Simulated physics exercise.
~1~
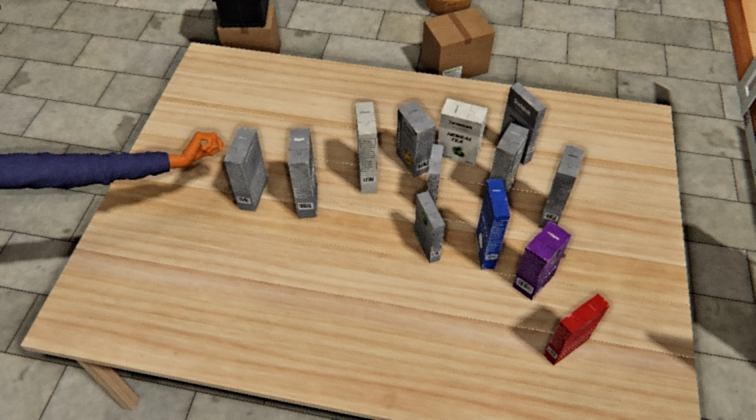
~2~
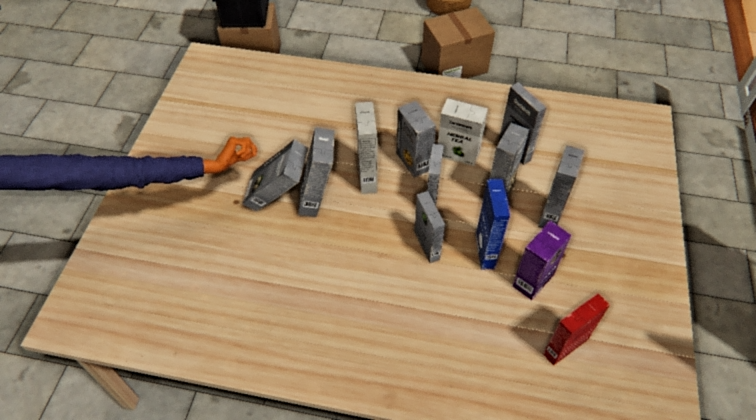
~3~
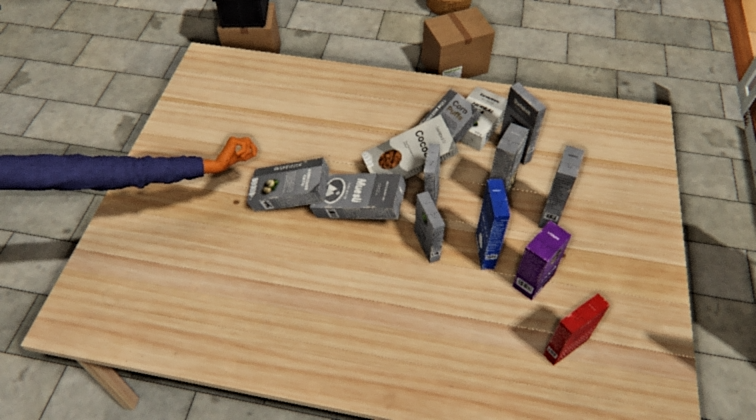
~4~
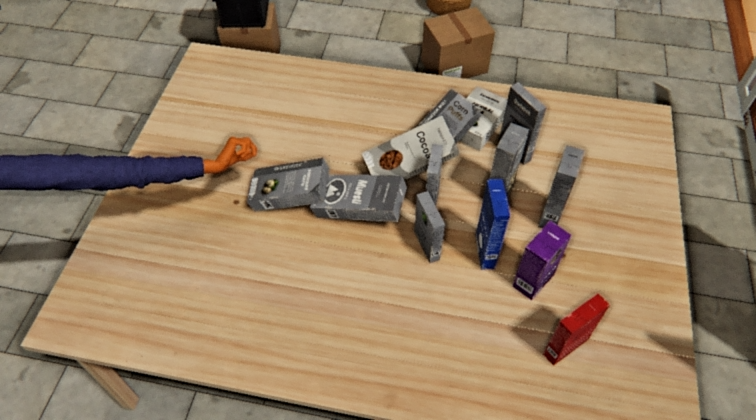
A hand topples several gray boxes rightward, while the blue, purple and red boxes stay standing.
